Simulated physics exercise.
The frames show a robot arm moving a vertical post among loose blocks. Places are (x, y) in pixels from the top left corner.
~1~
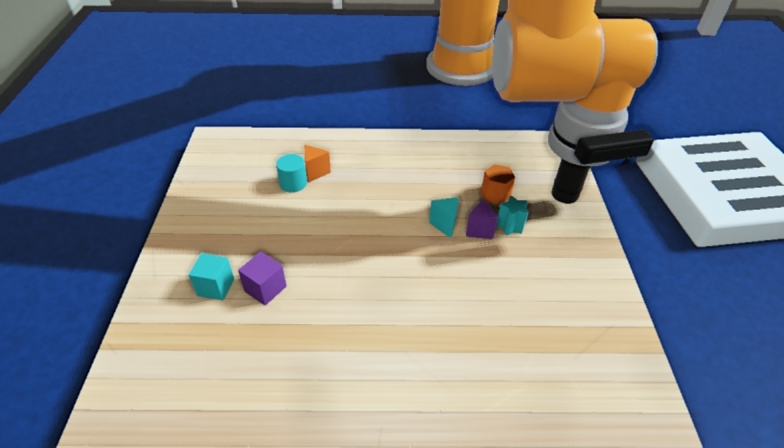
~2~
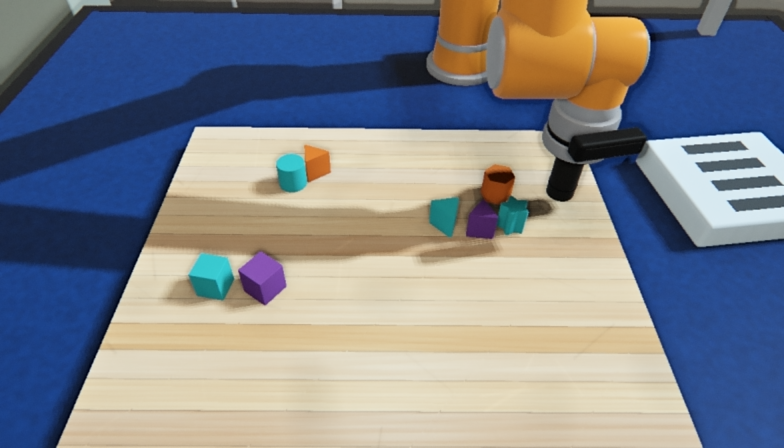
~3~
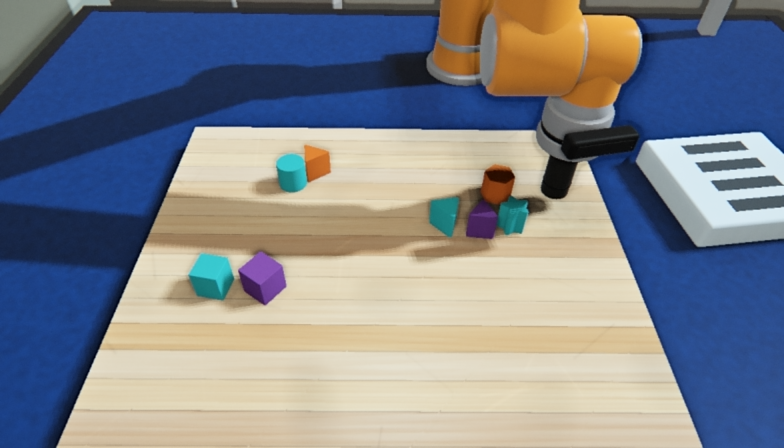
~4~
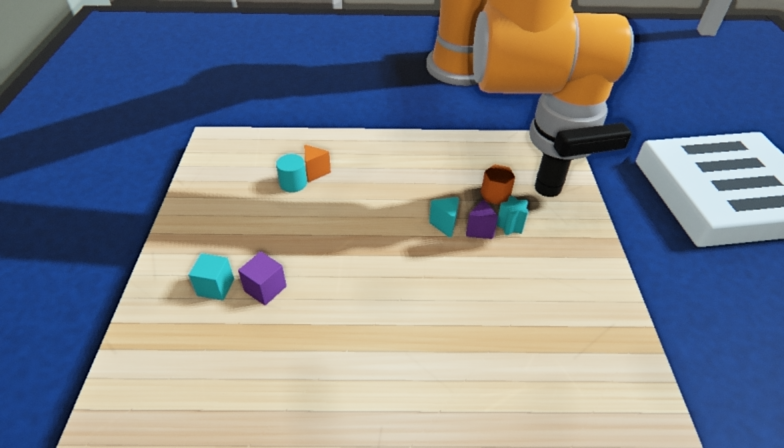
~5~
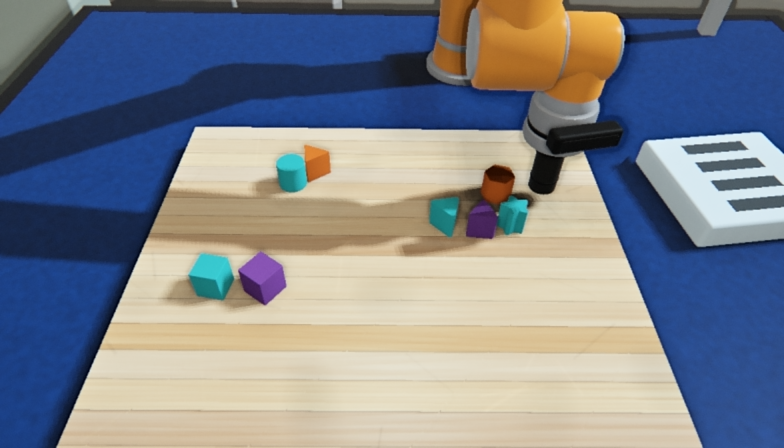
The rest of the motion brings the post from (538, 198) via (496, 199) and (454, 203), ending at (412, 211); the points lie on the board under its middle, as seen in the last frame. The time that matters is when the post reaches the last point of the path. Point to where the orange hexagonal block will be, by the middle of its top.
It is going to be at (452, 164).
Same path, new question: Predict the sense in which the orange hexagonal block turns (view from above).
It is turned clockwise.
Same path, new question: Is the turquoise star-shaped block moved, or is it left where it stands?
When the path is over, the turquoise star-shaped block is still on its spot.
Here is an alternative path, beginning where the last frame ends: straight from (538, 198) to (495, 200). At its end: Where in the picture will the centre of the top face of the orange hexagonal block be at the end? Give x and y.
At the end it should sit near (474, 169).
On the path given first. One third of the way, post (497, 188); orange hexagonal block (474, 169), turned 40° clockwise.
Two thirds of the way, post (455, 192); orange hexagonal block (452, 164), turned 90° clockwise.
At the end, post (413, 200); turquoise triangular block unmoved; orange hexagonal block (452, 164), turned 90° clockwise; turquoise star-shaped block unmoved.
